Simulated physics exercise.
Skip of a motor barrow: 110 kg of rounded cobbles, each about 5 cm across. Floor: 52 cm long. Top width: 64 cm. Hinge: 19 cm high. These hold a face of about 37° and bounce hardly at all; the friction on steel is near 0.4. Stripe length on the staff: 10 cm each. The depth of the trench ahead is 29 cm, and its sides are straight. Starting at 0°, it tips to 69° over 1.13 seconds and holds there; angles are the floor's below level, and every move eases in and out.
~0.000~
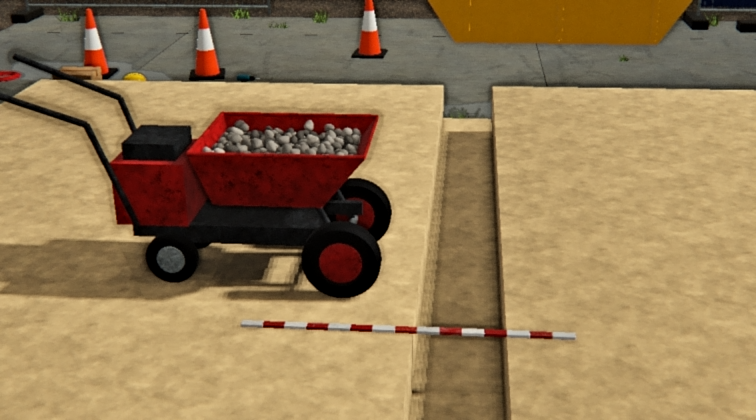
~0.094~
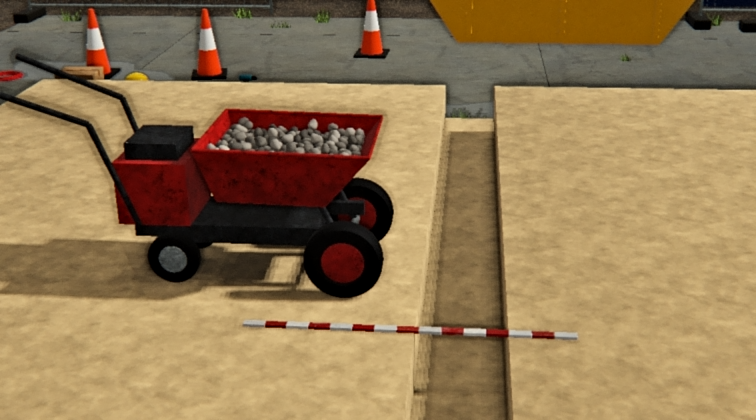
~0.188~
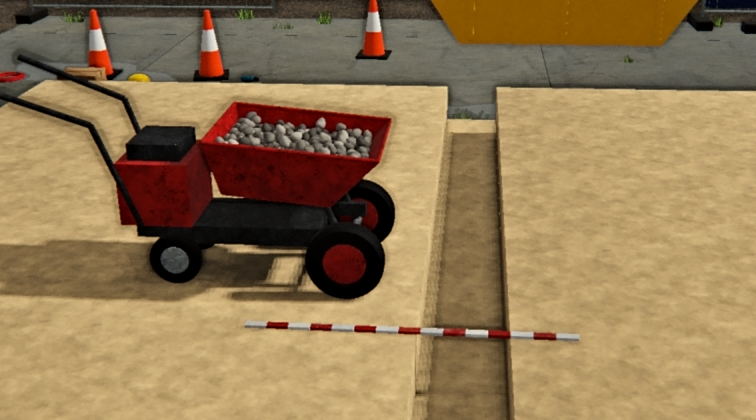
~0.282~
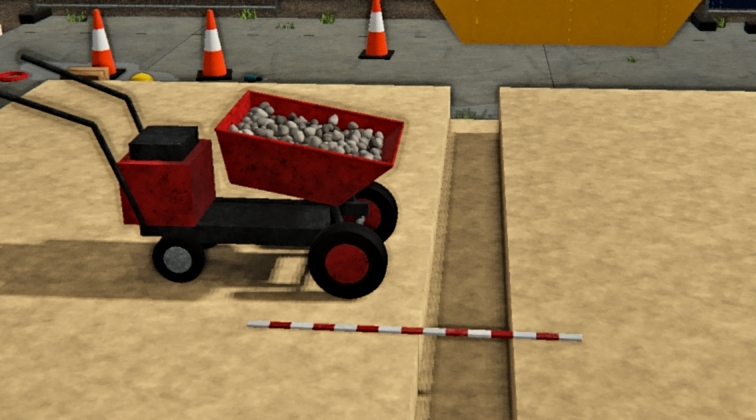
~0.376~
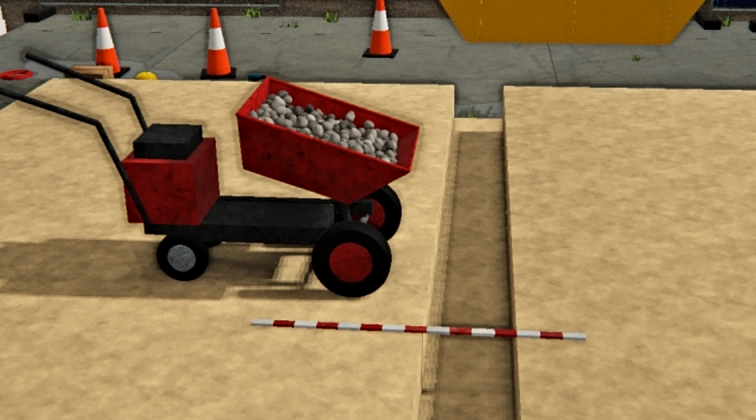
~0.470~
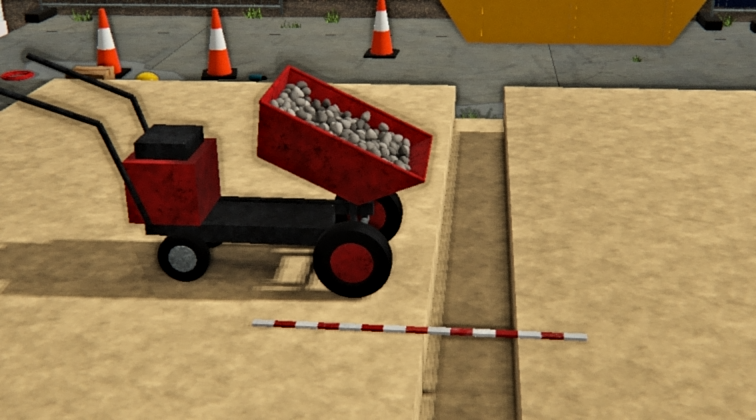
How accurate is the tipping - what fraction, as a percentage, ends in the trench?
Close to 63 in every hundred.
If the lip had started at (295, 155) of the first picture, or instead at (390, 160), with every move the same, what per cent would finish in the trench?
Roughly 100 in a hundred, then 35 in a hundred.
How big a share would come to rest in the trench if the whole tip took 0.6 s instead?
It would be near 35 percent.
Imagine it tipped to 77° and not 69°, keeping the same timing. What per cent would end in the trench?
Close to 60 per cent then.
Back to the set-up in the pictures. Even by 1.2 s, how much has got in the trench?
Approx. 25 % of the load.
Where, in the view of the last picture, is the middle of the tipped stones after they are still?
Resting centre: About (503, 306).
After 0.9 s the floor is at 58°; 100 % in the skip; the foremost stones are at (456, 202).
After 1.2 s the floor is at 69°; 62 % in the skip, 24 % in the trench, 14 % past the trench; the foremost stones are at (556, 270).
After 1.6 s the floor is at 69°; 25 % in the skip, 38 % in the trench, 37 % past the trench; the foremost stones are at (662, 280).
After 3.5 s the floor is at 69°; 0 % in the skip, 63 % in the trench, 37 % past the trench; the foremost stones are at (745, 277).
